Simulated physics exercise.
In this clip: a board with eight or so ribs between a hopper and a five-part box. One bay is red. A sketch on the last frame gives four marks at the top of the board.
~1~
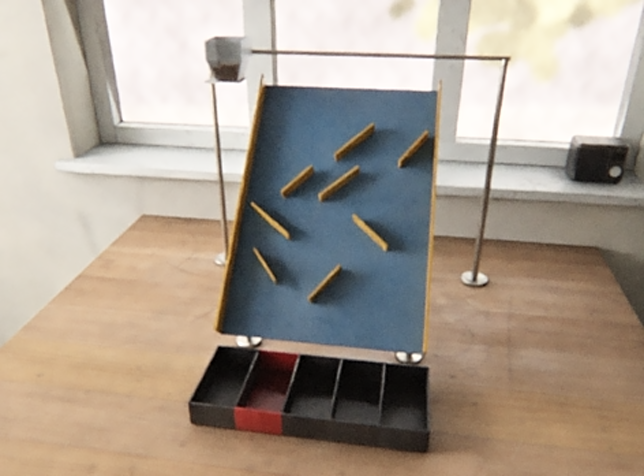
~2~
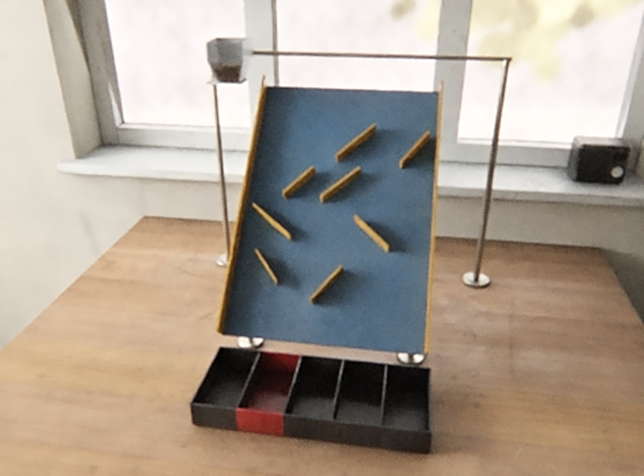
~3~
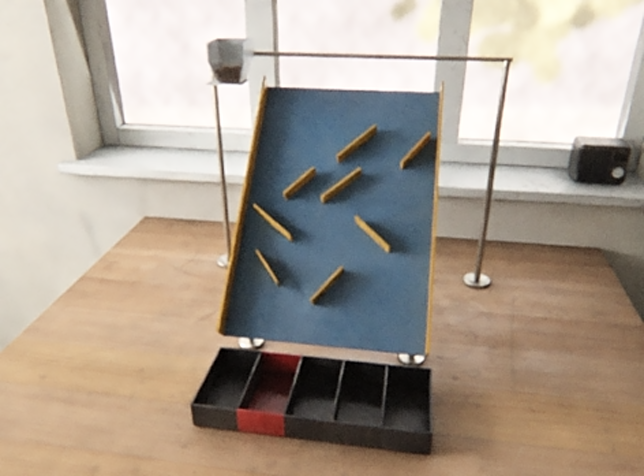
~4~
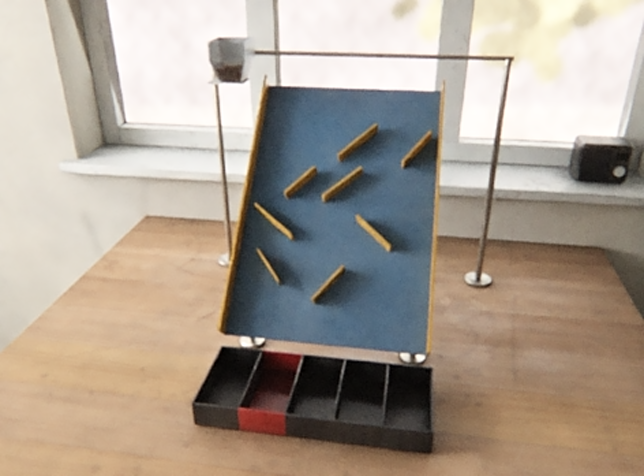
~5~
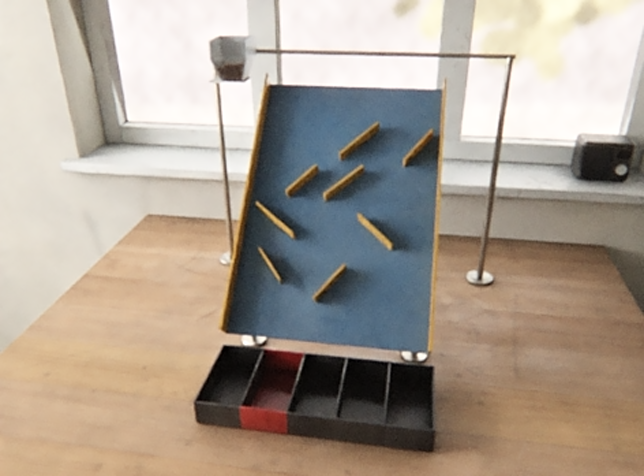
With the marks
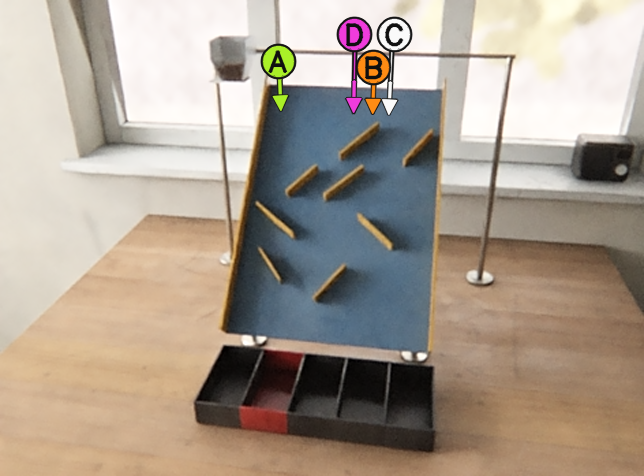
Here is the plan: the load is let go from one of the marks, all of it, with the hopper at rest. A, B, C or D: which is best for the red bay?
D.
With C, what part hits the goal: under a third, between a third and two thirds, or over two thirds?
Mark C gives under a third.
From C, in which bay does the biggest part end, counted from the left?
It is the fifth one.
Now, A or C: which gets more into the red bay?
It is A.
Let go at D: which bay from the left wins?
It is the second one.
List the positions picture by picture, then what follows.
The first frame shows hopper at (230, 70), allspice berries, door shut.
The second frame shows ribs (336, 155) to (375, 124), (401, 162) to (429, 131), (283, 193) to (313, 166).
The third frame shows ribs (321, 197) to (360, 168), (254, 205) to (290, 236), (356, 216) to (389, 247).
The fourth frame shows ribs (258, 249) to (278, 281), (312, 299) to (344, 265).
The fifth frame shows red bay at (264, 419), number 2 of 5 from the left.
On the marked copy, mark A meets the board at (280, 105); mark B meets the board at (372, 108); mark C meets the board at (389, 109); mark D meets the board at (353, 107).
If A is chosen, about half in the red bay, about half in other bays, a stray few outside the box.
If B is chosen, about half in the red bay, about half in other bays.
If C is chosen, a small part in the red bay, most in other bays, a small part outside the box.
If D is chosen, about two thirds in the red bay, about a quarter in other bays.
